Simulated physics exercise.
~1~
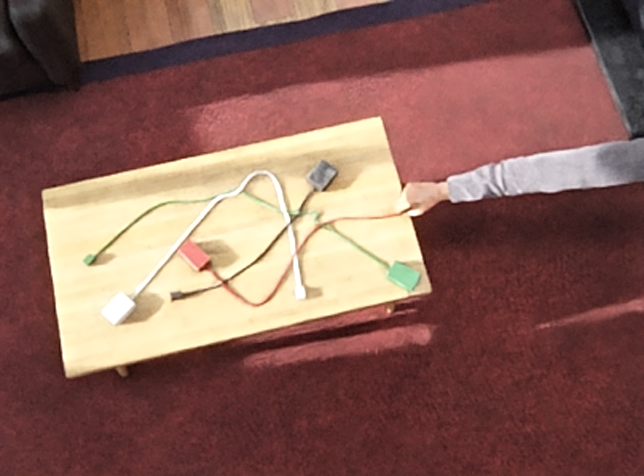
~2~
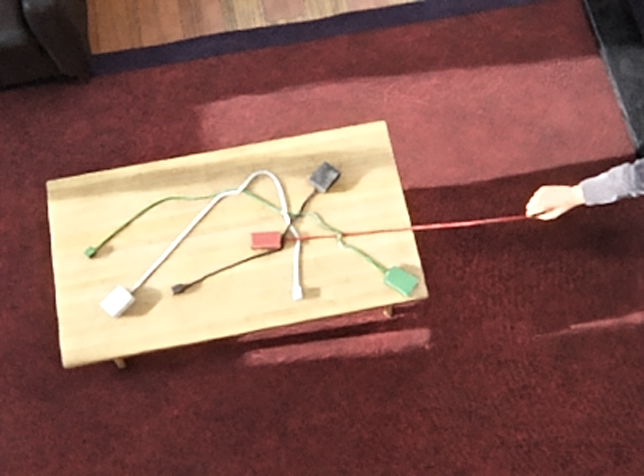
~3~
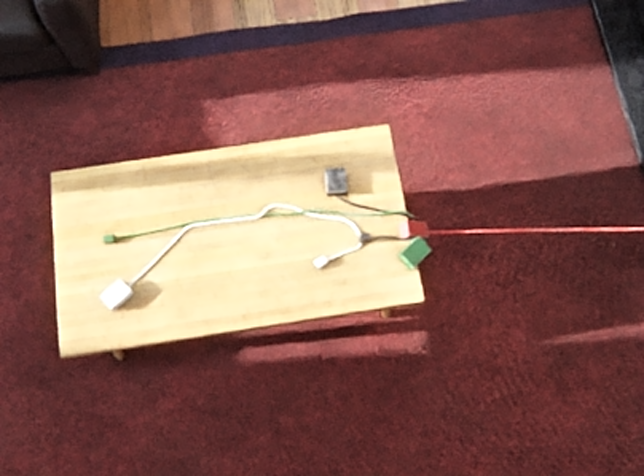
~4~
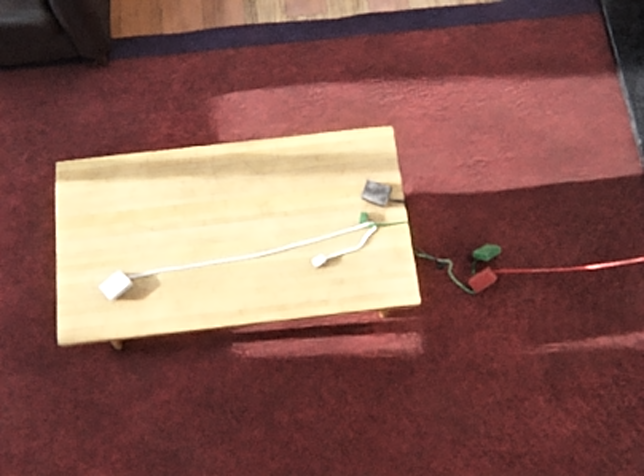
On a pale wooden table standing on a red carpet, four tangled leads in white, green, red and black lie across one another. A hand in a grey sleeve grips the red lead and pulls it off to the right, drawing its red charger across the wood. The black and green leads are dragged along, and the white lead's loop is pulled out of shape. The red charger then goes over the right edge, followed by the green one. At the end both hang beyond the table, while the white charger stays put and the black charger rests near the edge.
